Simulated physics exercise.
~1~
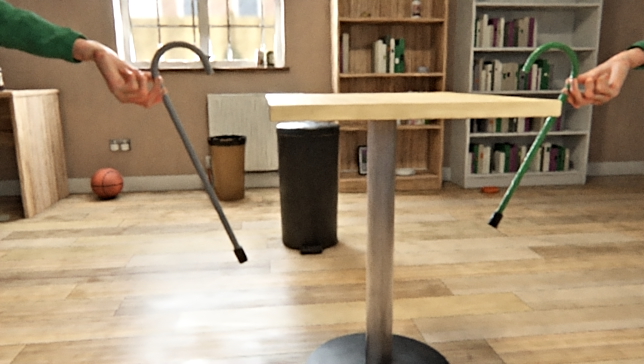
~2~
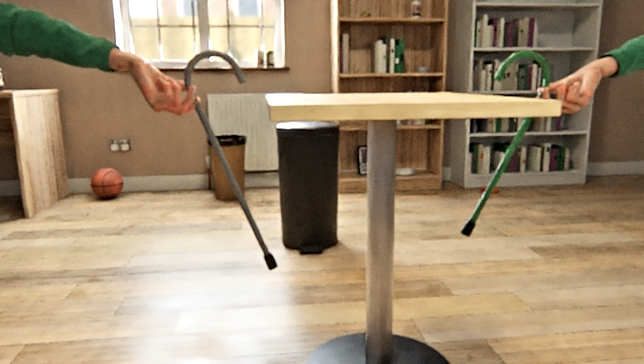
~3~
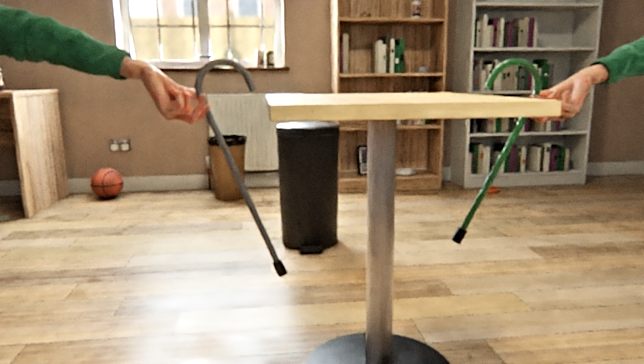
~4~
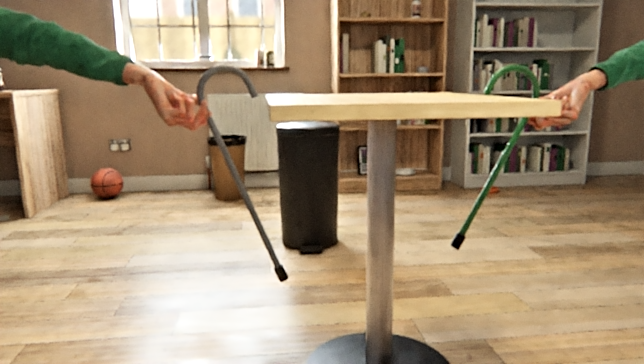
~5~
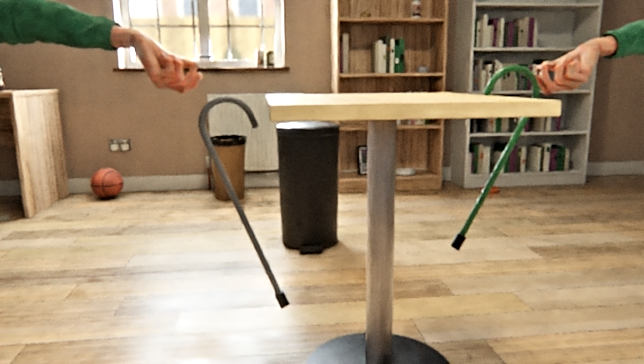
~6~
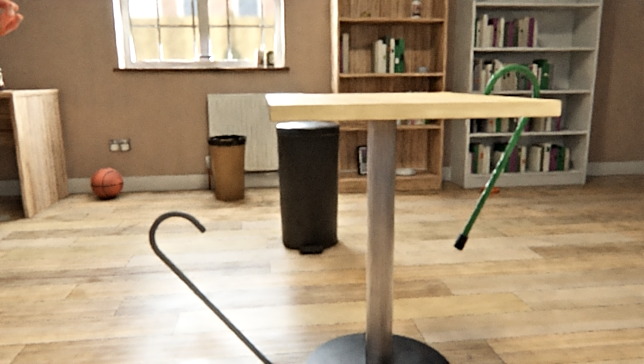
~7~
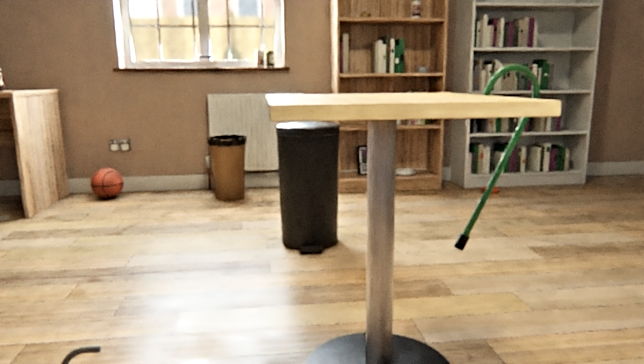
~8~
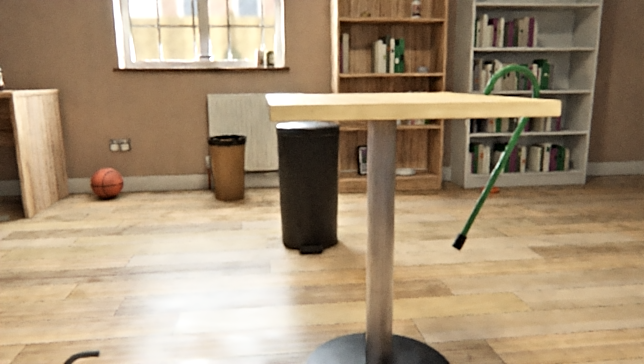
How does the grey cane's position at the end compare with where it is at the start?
At the start the grey cane is held up by a hand to the left of the table, and at the end it is down on the floor at the lower left, with only its crook in view.
